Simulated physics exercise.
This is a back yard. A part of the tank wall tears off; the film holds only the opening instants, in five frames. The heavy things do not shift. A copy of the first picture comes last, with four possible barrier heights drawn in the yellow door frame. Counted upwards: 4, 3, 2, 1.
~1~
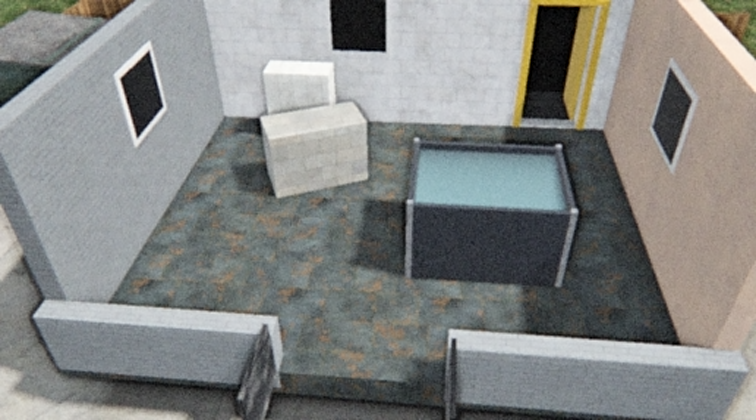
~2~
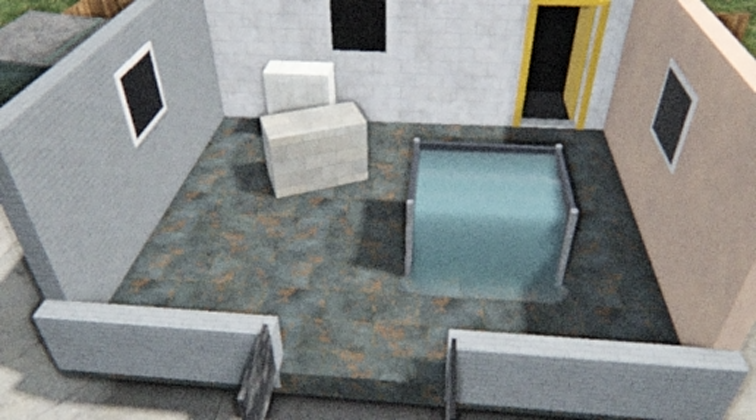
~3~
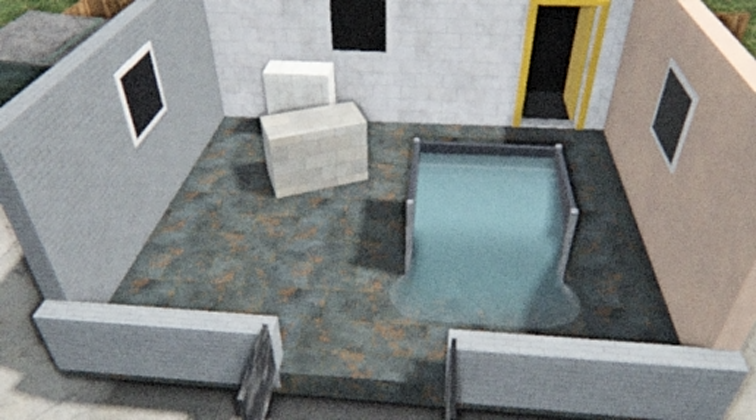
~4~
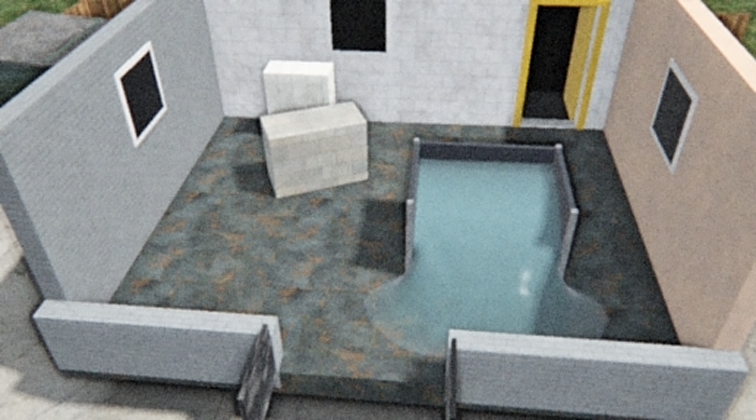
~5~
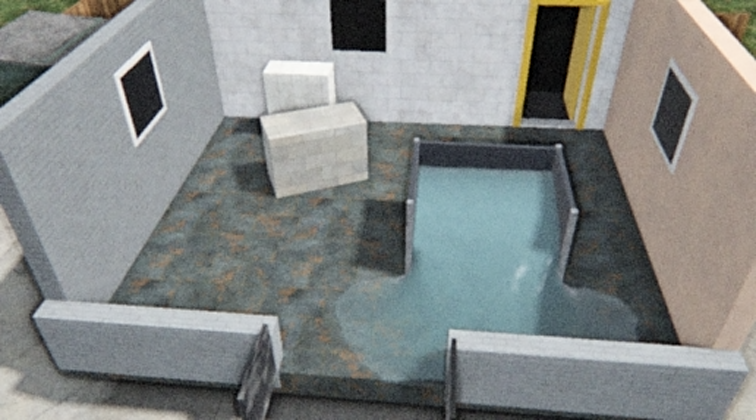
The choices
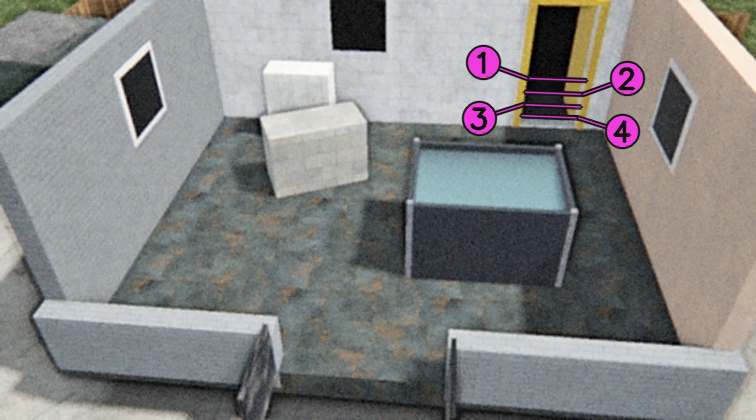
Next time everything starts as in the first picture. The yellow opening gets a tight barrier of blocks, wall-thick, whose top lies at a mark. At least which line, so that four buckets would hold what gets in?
The limit is 4.
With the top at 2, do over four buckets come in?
No.
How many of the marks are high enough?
All of them.
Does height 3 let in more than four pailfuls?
No, not at all.
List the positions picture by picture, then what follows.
The first picture shows water in the tank at rest, its middle at (488, 180); foot of the yellow doorway at (547, 127); open gate at (362, 319).
In the second picture, 2 % of the ground under water, visible out to (560, 291).
In the third picture, 4 % of the ground under water, visible out to (396, 297).
In the fourth picture, 9 % of the ground under water, visible out to (380, 299).
In the fifth picture, 13 % of the ground under water, visible out to (624, 315).
In magenta, 1 at (556, 79); 2 at (554, 93); 3 at (551, 105); 4 at (549, 116); from the bottom up 4, 3, 2, 1.
With 1, nothing gets over.
With 2, nothing gets over.
With 3, nothing gets over.
With 4, a splash gets over, under a bucket.
